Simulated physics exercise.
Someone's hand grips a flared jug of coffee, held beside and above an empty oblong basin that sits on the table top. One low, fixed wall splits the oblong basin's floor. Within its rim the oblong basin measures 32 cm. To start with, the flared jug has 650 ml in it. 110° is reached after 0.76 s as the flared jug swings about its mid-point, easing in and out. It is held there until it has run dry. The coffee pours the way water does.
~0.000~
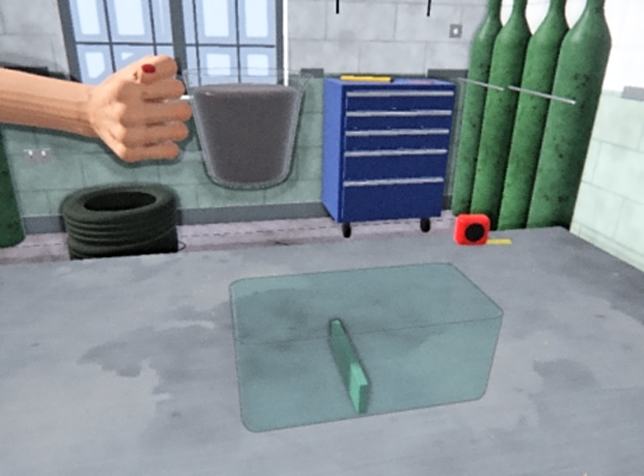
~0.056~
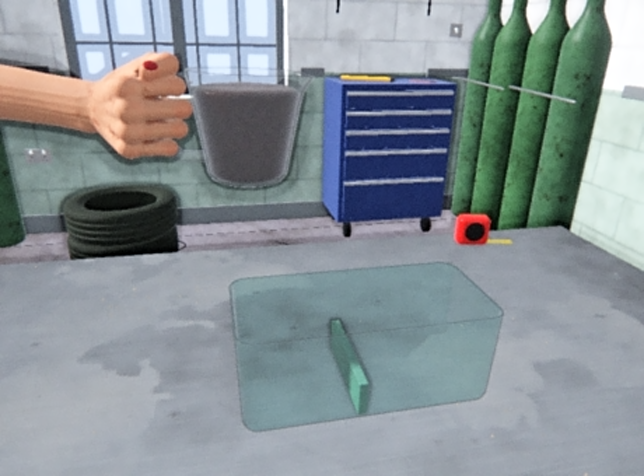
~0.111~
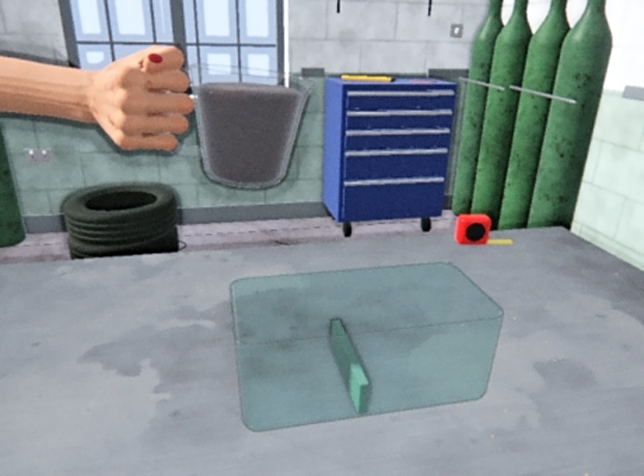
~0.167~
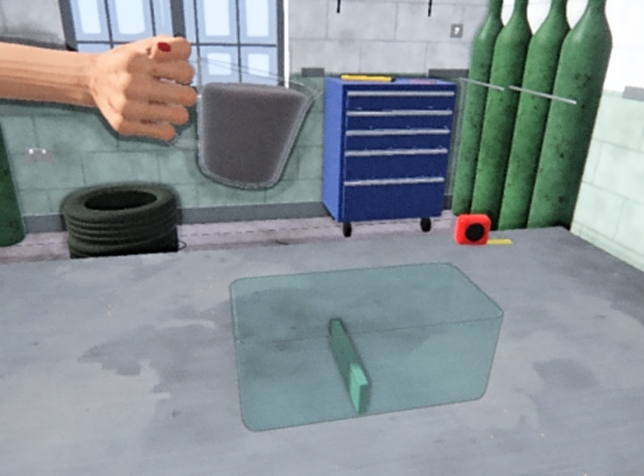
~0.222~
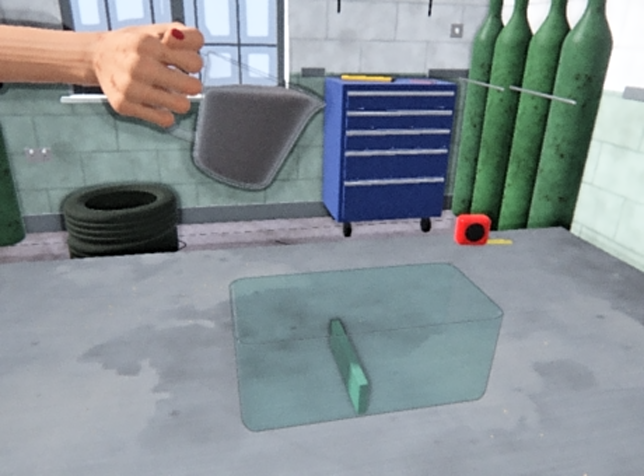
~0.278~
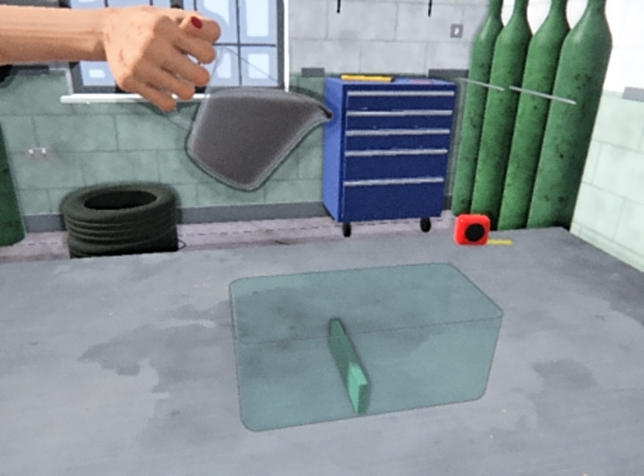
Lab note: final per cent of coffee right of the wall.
Approx. 83 %.
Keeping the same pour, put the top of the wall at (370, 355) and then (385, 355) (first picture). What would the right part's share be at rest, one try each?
45 per cent first, 20 per cent second.
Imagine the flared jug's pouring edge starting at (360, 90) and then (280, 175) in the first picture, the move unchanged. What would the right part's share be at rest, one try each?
The first try gives 90 percent and the second 15 percent.
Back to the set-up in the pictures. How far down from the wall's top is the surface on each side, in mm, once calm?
It's around 42 mm on the left side and around 24 mm on the right side.
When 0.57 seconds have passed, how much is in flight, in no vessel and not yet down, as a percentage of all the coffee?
Some 42 % is the figure.
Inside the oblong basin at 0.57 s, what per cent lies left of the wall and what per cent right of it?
I'd say some 0 in a hundred on the left and 16 on the right.
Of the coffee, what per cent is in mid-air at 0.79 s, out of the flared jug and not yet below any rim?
Close to 18 %.
By 0.57 s the tilt is 94° and 42 per cent is still to pour, 0 is left of the wall and 17 right of it.
By 0.79 s the tilt is 110° and 4 per cent is still to pour, 7 is left of the wall and 72 right of it.
By 1.01 s the tilt is 110° and 0 per cent is still to pour, 15 is left of the wall and 83 right of it.
By 1.26 s the tilt is 110° and 0 per cent is still to pour, 15 is left of the wall and 83 right of it.
At rest 15 per cent lies left of the wall, 83 right of it and 2 outside.
